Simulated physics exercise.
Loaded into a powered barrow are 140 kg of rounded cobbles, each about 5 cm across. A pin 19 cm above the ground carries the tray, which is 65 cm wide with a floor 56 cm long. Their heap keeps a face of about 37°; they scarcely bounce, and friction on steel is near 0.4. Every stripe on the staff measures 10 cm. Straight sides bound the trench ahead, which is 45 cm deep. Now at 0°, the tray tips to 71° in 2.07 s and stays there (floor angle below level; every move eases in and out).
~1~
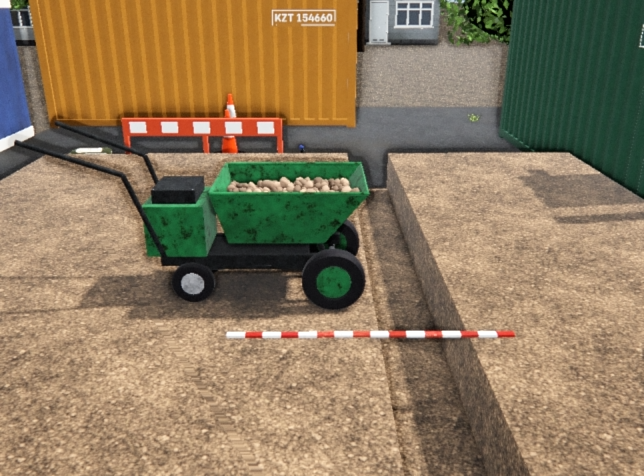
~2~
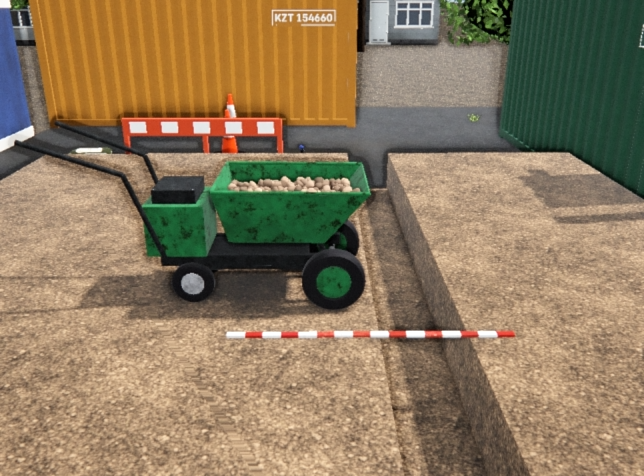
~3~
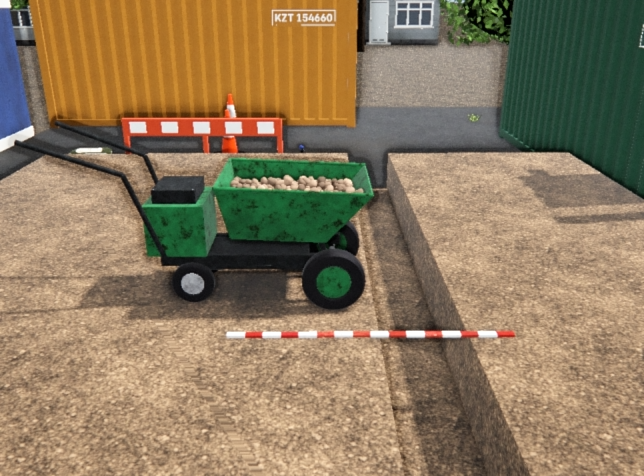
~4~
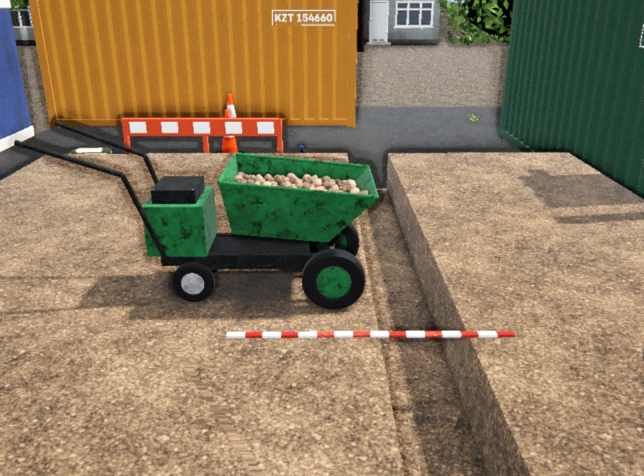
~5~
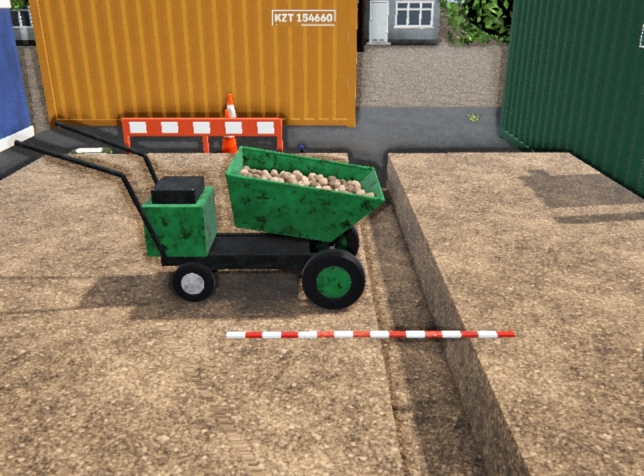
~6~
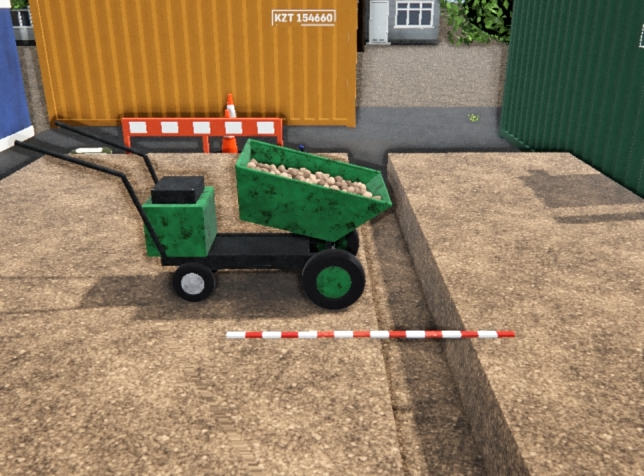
The green tray of a small wheeled barrow, loaded with rounded stones, slowly tilts forward to the right, its rear rising while the barrow stays still beside a straight-sided trench and a red-and-white striped staff.
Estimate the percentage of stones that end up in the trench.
Roughly 60 per cent.
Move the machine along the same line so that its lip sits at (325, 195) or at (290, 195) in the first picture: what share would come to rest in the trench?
The first gives about 100 percent and the second about 100 percent.
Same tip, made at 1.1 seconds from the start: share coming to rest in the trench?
My guess is near 50 percent.
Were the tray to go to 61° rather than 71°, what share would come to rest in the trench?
With that change, near 55 per cent.
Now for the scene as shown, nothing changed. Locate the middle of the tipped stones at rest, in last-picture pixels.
Look at roughly (436, 331).
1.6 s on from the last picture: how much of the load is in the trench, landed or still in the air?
By that moment, roughly 20 per cent of the load.
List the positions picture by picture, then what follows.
Lip at (369, 194), floor tilted 0°, highest stones at (297, 185), in the first picture.
The tray is at 1°, its lip at (370, 194); the top of the load is at (298, 185), in the second picture.
Lip at (373, 195), floor tilted 3°, highest stones at (285, 183), in the third picture.
The tray is at 6°, its lip at (378, 197); the top of the load is at (264, 180), in the fourth picture.
The tray is at 10°, its lip at (384, 201); the top of the load is at (262, 174), in the fifth picture.
Lip at (392, 205), floor tilted 14°, highest stones at (263, 168), in the sixth picture.
Then, 0.9 s after the last picture the floor is at 60°, 100 % in the tray; the foremost stones are at (435, 254).
Then, 1.6 s after the last picture the floor is at 71°, 50 % in the tray, 21 % in the trench, 29 % past the trench; the foremost stones are at (511, 278).
Then, 1.9 s after the last picture the floor is at 71°, 24 % in the tray, 35 % in the trench, 42 % past the trench; the foremost stones are at (549, 279).
Then, 3.9 s after the last picture the floor is at 71°, 0 % in the tray, 60 % in the trench, 40 % past the trench; the foremost stones are at (573, 289).
